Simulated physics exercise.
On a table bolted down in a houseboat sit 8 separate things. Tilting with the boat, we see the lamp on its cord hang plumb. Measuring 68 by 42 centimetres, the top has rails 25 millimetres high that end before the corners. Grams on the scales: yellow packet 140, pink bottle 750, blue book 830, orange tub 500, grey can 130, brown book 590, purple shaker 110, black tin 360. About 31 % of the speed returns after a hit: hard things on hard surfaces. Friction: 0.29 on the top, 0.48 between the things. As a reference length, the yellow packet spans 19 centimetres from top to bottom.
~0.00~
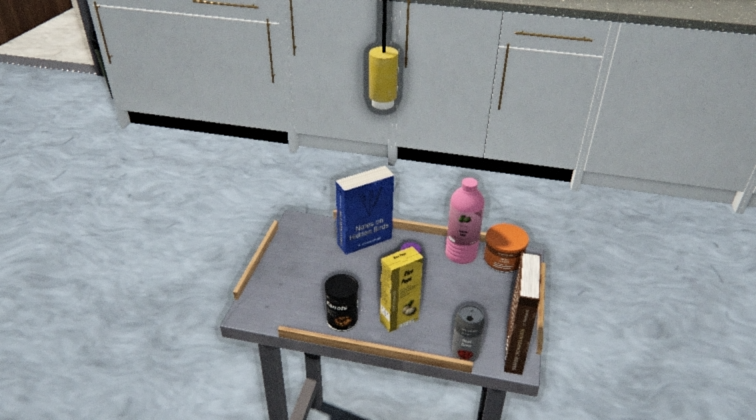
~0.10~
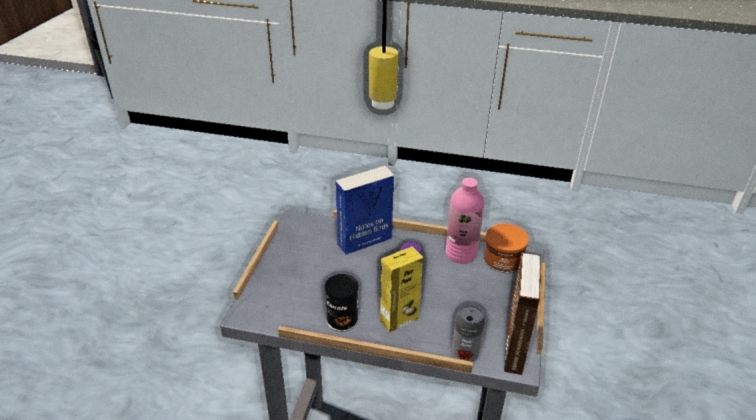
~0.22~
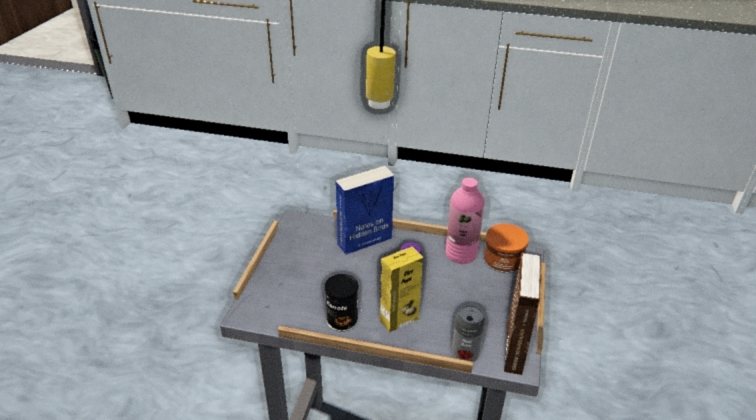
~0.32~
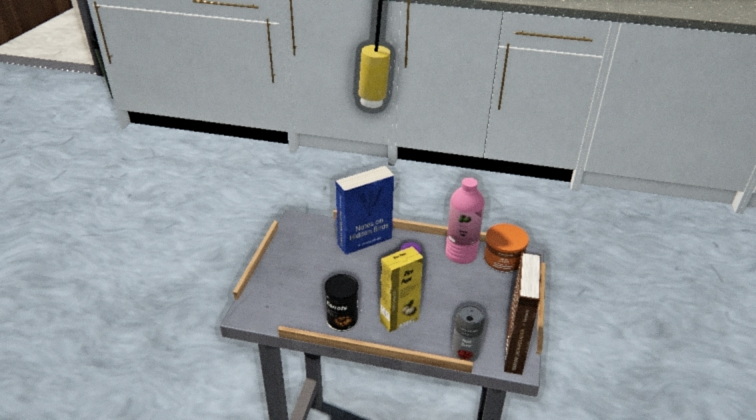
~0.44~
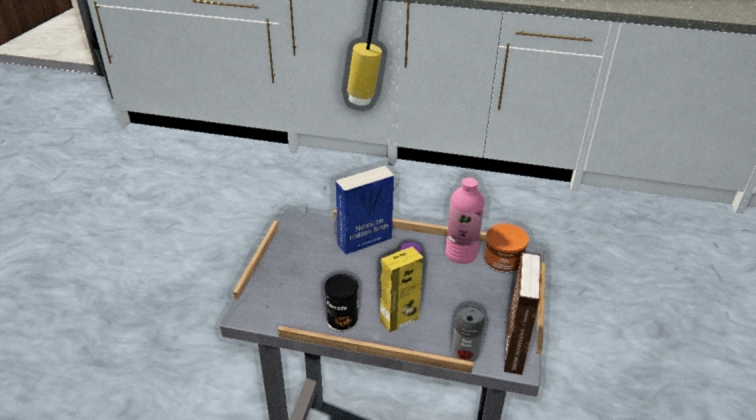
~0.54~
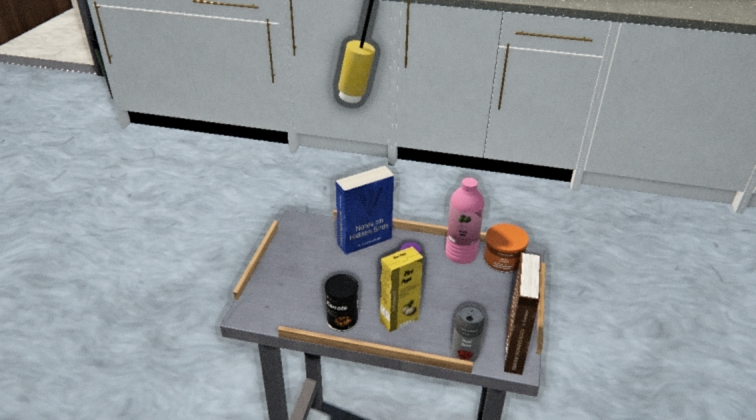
Kitchen with a yellow hanging lamp slowly swinging left behind a grey table, where books, bottle, packet and tins stay still.
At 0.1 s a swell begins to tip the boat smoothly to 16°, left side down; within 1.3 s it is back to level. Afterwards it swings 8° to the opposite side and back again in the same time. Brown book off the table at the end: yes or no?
No.
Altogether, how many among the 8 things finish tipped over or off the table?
That gives 2.
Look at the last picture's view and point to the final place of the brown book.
It settles at around (430, 302).
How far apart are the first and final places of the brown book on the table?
21 cm.
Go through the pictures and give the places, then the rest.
The first frame shows boat level; brown book (522, 314); yellow packet (401, 290).
The second frame shows boat level; blue book (365, 211); orange tub (505, 248).
The third frame shows boat heeled 1°, left side down; grey can (468, 335).
The fourth frame shows boat heeled 4°, left side down; black tin (342, 303); yellow packet (401, 290).
The fifth frame shows boat heeled 9°, left side down; pink bottle (465, 220); blue book (365, 211).
The sixth frame shows boat heeled 12°, left side down; brown book (522, 314); orange tub (505, 248).
By 0.94 s, boat heeled 13°, left side down; brown book rocked 50° off its seat near (477, 316); grey can rocked 43° off its seat.
By 1.04 s, boat heeled 9°, left side down; brown book on its side near (457, 320); grey can on its side; yellow packet 5 cm from its spot.
By 1.14 s, boat heeled 6°, left side down; brown book on its side near (443, 312); grey can on its side; yellow packet 9 cm from its spot.
By 1.34 s, boat level; brown book on its side near (429, 303); grey can on its side; yellow packet 11 cm from its spot.
When it is over (3.2 s), lying over on the table, grey can and brown book; not toppled but over 5 cm from the start, yellow packet; the other 5 within 5 cm of the start. In the last view, brown book near (430, 302).
